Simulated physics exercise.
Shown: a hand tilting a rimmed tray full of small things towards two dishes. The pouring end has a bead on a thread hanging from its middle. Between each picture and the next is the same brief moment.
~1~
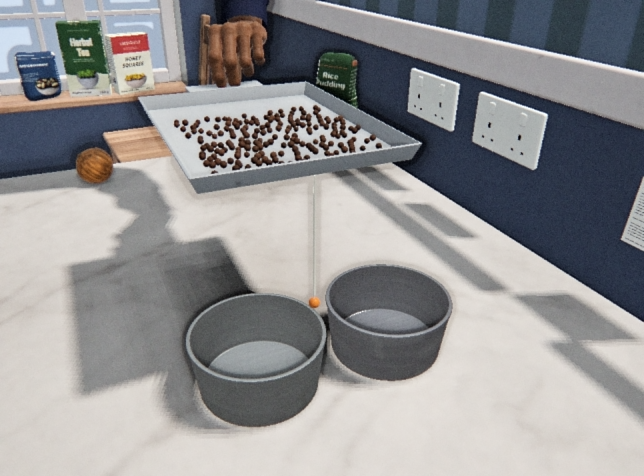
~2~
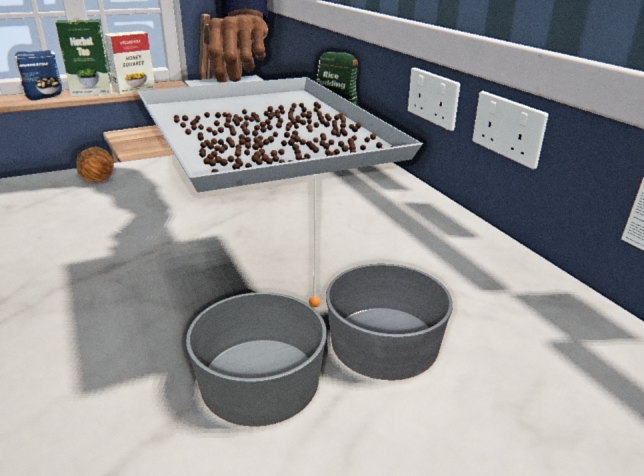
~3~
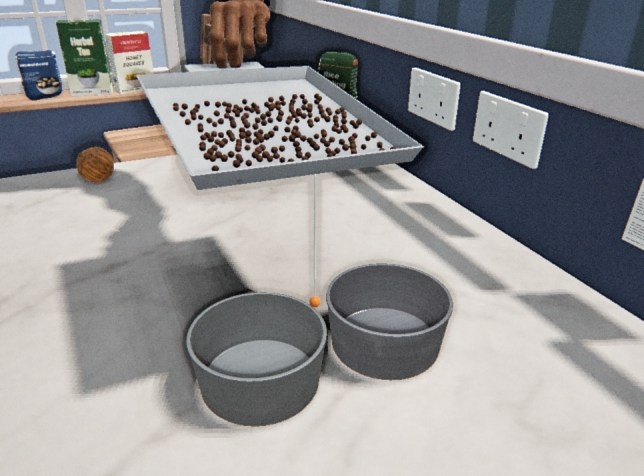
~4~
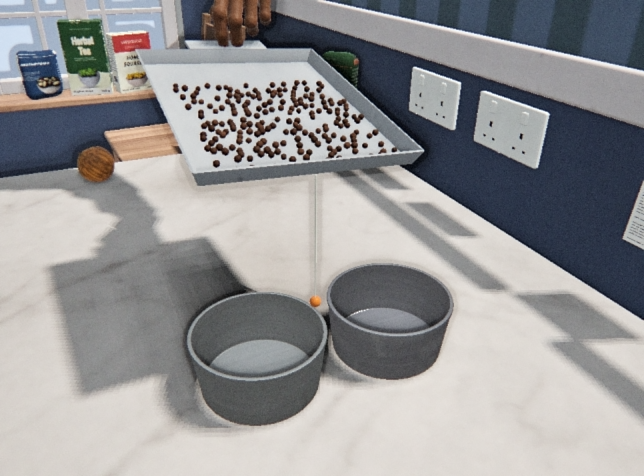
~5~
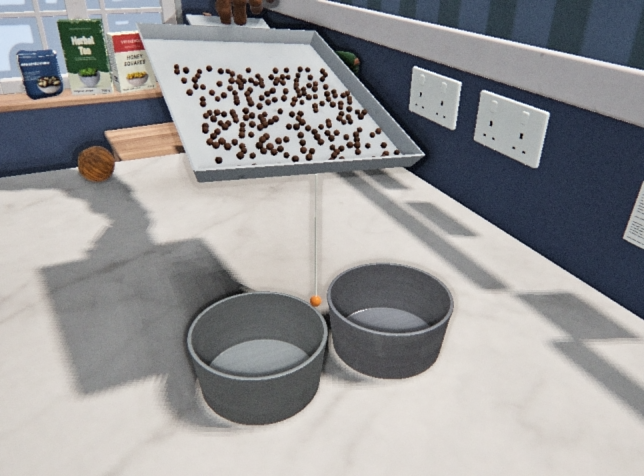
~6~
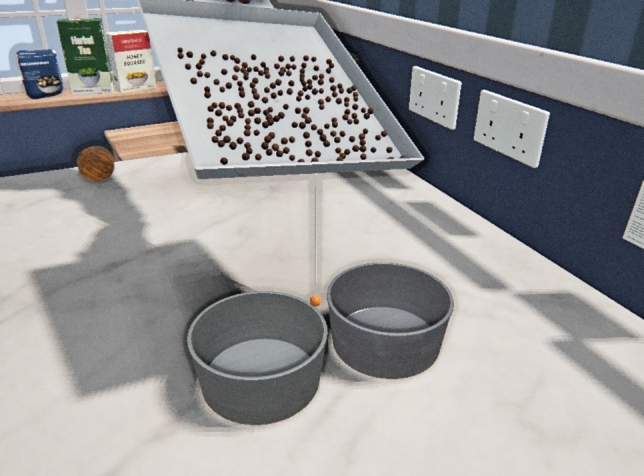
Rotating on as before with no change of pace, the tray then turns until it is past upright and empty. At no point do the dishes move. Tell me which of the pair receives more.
More lands right.
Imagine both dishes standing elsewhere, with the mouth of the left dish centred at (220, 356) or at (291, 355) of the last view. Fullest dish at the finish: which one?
The dish to the right, then the dish to the right.
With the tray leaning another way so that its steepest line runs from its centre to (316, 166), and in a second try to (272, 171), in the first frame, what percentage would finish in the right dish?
Well, 40 percent for one and then 0 percent for the other.
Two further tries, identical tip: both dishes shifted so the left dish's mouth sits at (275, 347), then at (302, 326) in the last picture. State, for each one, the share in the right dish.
90 %, then 70 %.
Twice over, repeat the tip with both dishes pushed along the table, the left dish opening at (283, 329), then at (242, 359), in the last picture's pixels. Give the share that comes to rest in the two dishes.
Near 80 % and 90 %.
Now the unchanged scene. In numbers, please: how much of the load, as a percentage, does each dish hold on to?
The share is 0 per cent in the left dish and 80 per cent in the right dish.
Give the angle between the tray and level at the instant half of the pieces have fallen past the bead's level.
Roughly 95 degrees of tilt.
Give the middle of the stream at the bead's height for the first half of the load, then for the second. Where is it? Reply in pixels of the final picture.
It goes through near (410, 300) first, then near (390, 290).
Just after the last frame, tray tipped steeply; the larger part on the tray; just a few in the right dish; roughly a quarter in the air.
A moment on, tray tipped past a quarter turn; about a tenth on the tray; roughly half in the right dish; about a tenth outside both; roughly a third in the air.
Further on, tray tipped past a quarter turn; the larger part in the right dish; roughly a quarter outside both.
When it is over, tray tipped past a quarter turn; not one in the left dish; the larger part in the right dish; roughly a quarter outside both.
